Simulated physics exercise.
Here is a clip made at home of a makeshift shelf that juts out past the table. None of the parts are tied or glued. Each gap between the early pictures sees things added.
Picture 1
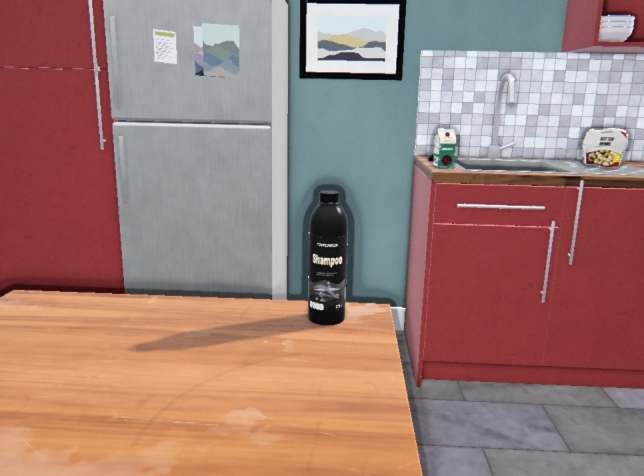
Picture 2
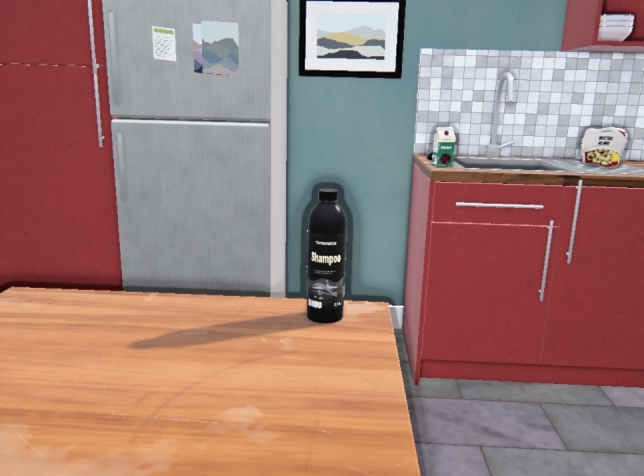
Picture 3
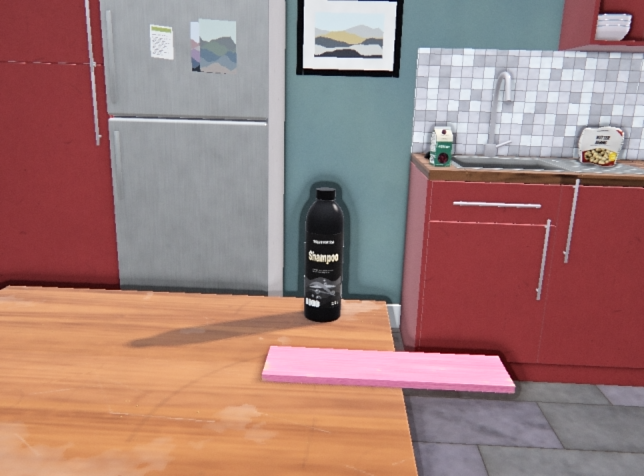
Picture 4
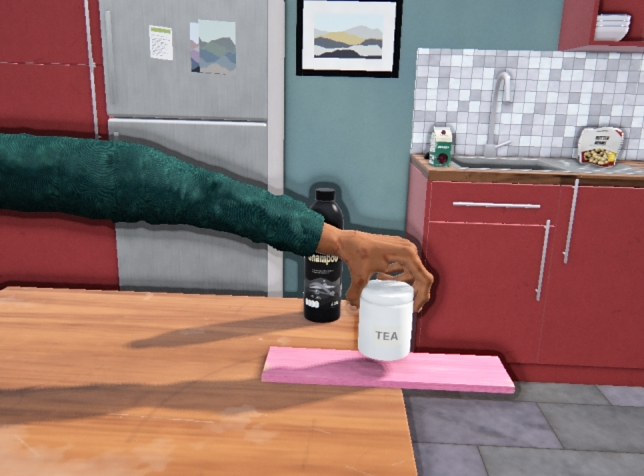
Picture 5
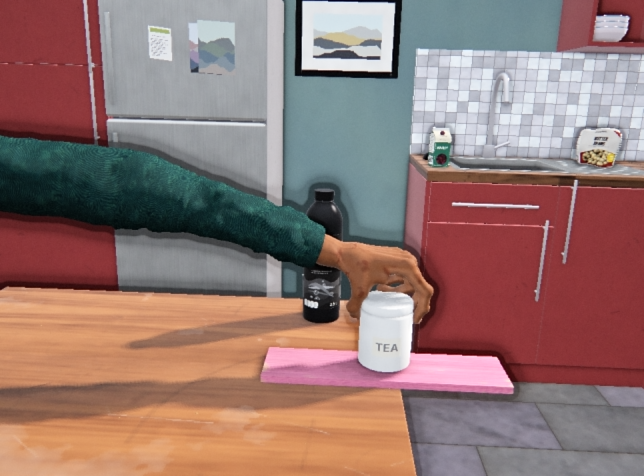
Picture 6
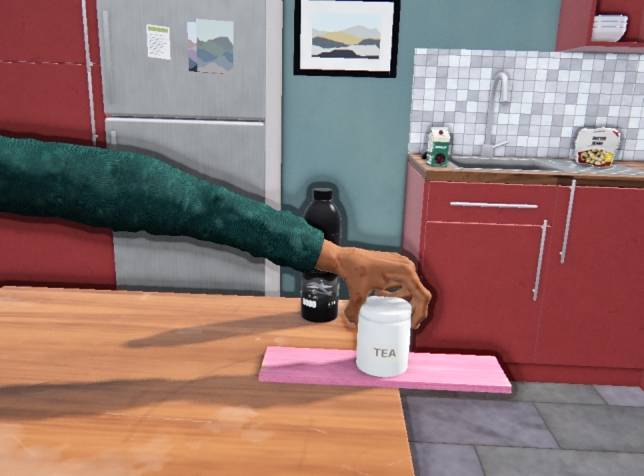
A hand lowers a white tea jar onto a pink plank beside a black bottle.
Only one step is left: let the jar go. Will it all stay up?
Yep, it hangs on up there.
Then, 0.20 s after the last picture, nothing has stirred.
Then, 0.50 s after the last picture, white jar resting near (383, 335).
At rest, all 3 in place. Seen from the same camera at the end, white jar near (383, 335). The plank holds.
